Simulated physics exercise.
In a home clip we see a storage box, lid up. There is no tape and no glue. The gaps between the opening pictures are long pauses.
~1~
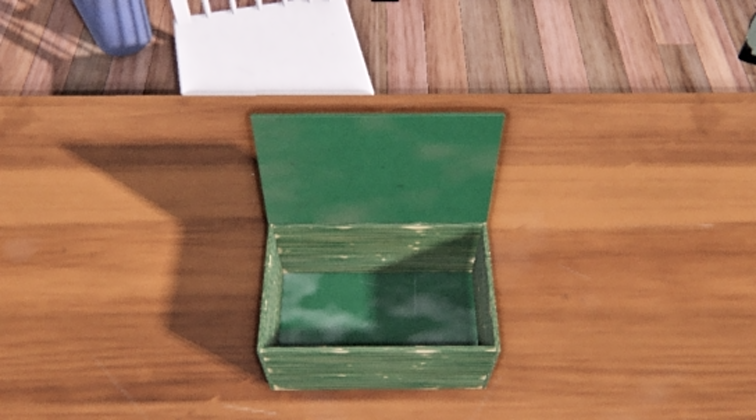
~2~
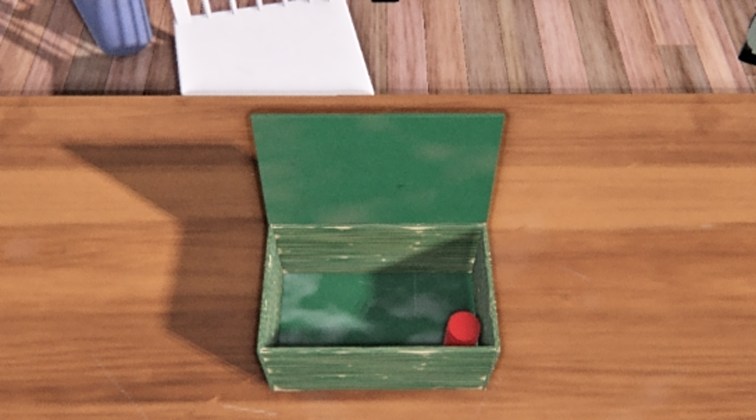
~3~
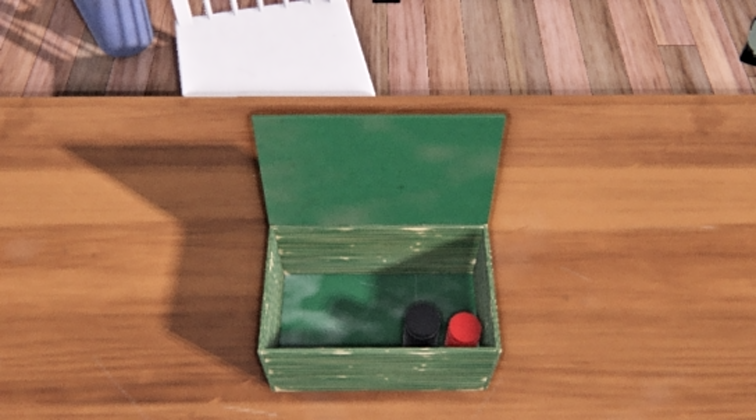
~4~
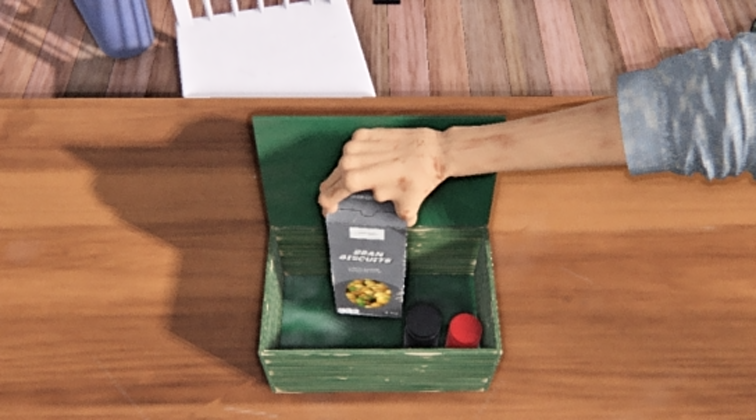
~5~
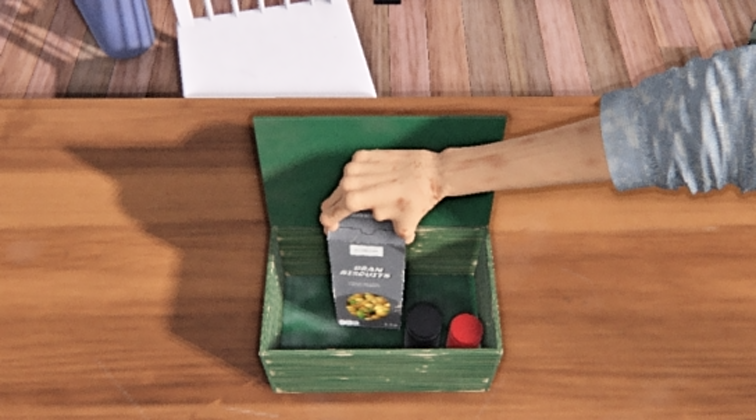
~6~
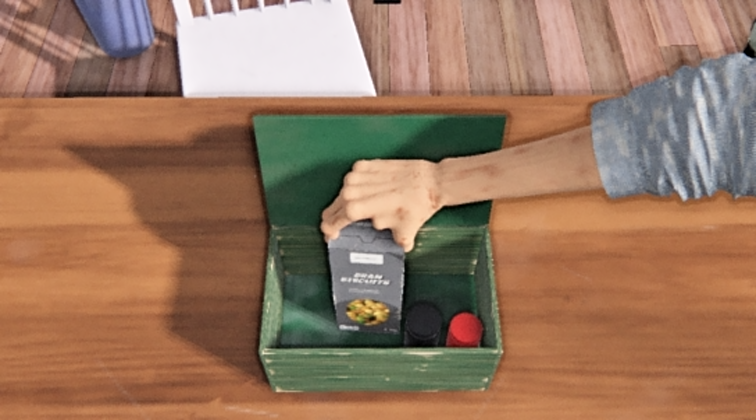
A red object appears in the front right corner of an open green box on a wooden table, and then a black shaker sits to its left. Next, a hand reaching from the right lowers a grey carton into the box, left of the black shaker, and keeps hold of its top.
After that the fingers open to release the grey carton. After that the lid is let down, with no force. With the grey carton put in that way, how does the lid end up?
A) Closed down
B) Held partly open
B.
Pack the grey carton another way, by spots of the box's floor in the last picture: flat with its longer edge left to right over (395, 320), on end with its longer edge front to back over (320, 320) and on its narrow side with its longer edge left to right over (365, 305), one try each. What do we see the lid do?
Case one, the lid lies closed; case two, it is kept from closing; case three, it lies closed.
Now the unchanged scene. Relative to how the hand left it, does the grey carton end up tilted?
By the end the grey carton has leaned over.
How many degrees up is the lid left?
Near 25°.
Then, 1.20 s later than the last frame, lid starting down.
Then, 1.80 s later than the last frame, lid 58° above the rim; grey carton tilted by 7° near (368, 286).
Then, 2.20 s later than the last frame, lid 34° above the rim; grey carton tilted by 30° near (364, 321).
Then, 3.70 s later than the last frame, lid 25° above the rim; grey carton tilted by 38° near (363, 317).
When it is over, lid 25° above the rim; lying over in the box, grey carton; the other 2 as before. End places, in pixels of the last picture, grey carton near (363, 317).
